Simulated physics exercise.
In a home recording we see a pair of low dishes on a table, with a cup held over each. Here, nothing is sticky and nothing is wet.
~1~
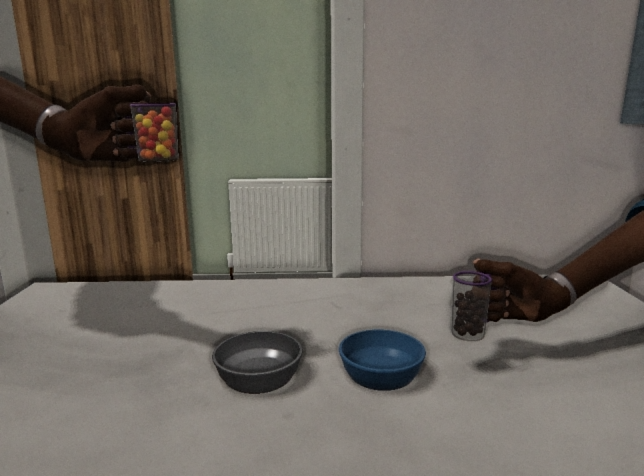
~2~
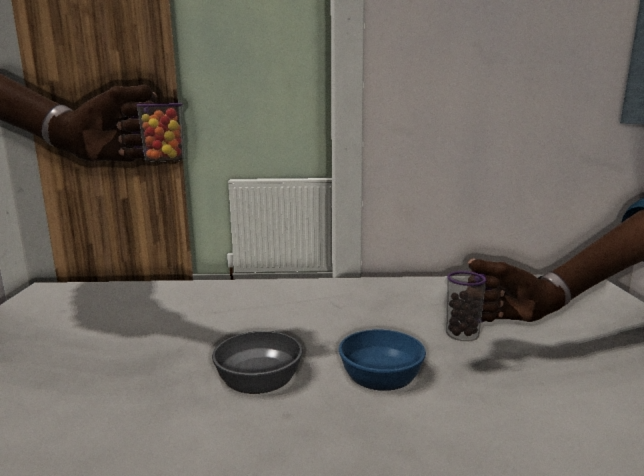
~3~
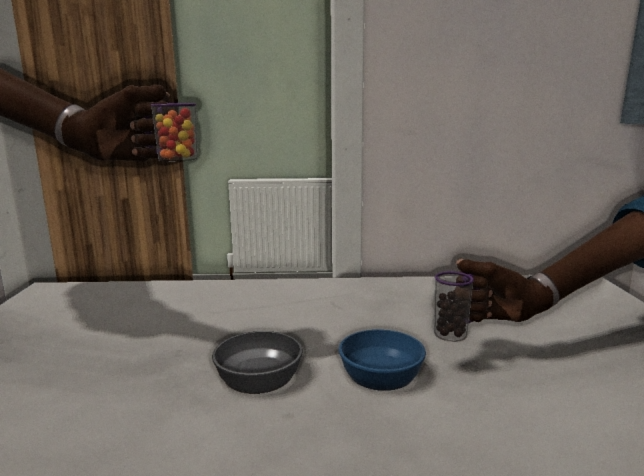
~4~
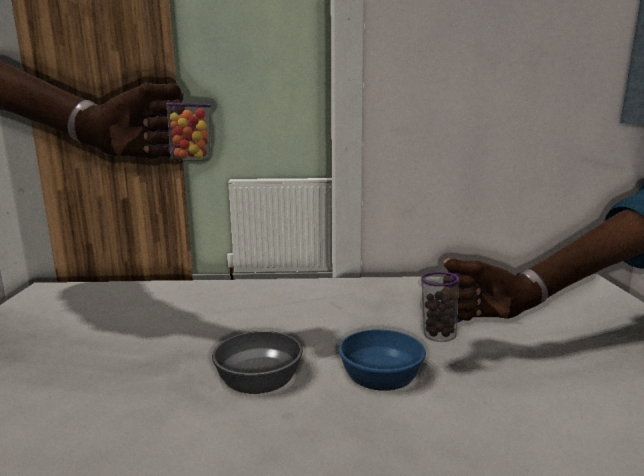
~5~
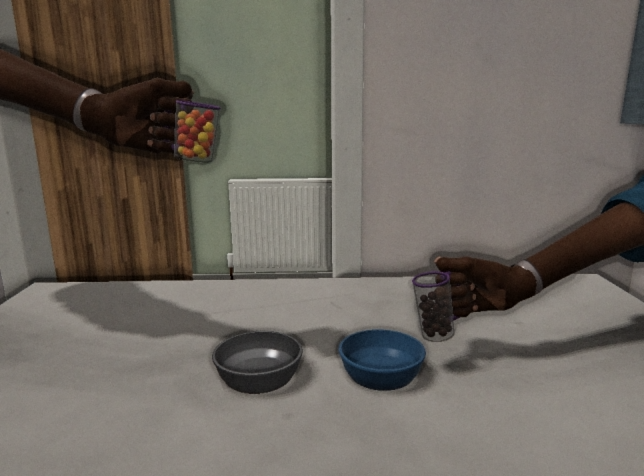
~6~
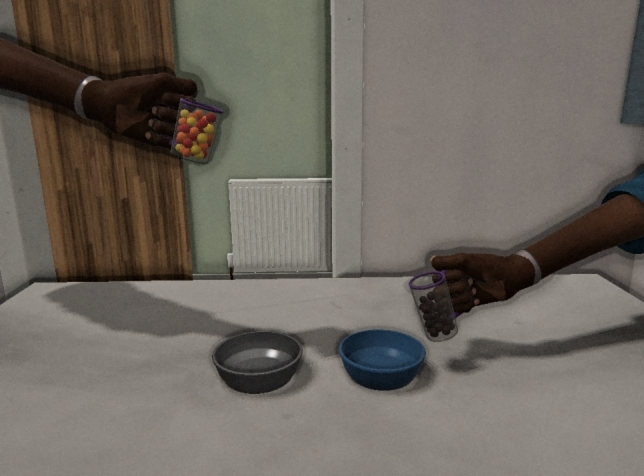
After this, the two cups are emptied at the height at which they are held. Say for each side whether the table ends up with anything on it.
At the end, on the left the dish: I think some will fall out of it, right: I think none will fall out of it.
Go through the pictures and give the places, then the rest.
The first picture shows left dish near (253, 377), empty; left cup near (156, 132), holding round plastic beads, high above its dish; right dish near (388, 373), empty; right cup near (470, 306), holding chocolate balls, just above its dish.
The second picture shows left cup near (162, 132), upright; right cup near (465, 306), upright.
The third picture shows left cup near (176, 132), upright; right cup near (452, 307), upright.
The fourth picture shows left cup near (190, 132), tipped 3°; right cup near (440, 307), tipped 3°.
The fifth picture shows left cup near (196, 132), tipped 10°; right cup near (435, 307), tipped 10°.
The sixth picture shows left dish near (253, 377); left cup near (196, 132), tipped 18°; right dish near (388, 373); right cup near (435, 307), tipped 18°.
Then, 0.43 s on from there, left, the whole lot still in the cup; right, the whole lot still in the cup.
Then, 0.89 s on from there, left, the bulk still in the cup, a little in the air; right, all but a few still in the cup, only a few in the air.
Then, 1.43 s on from there, left, near half in the dish, a little outside the dish, near a third in the air; right, the whole lot in the dish.
In the end, left, near two thirds in the dish, near a third outside the dish; right, the whole lot in the dish, none at all outside the dish.
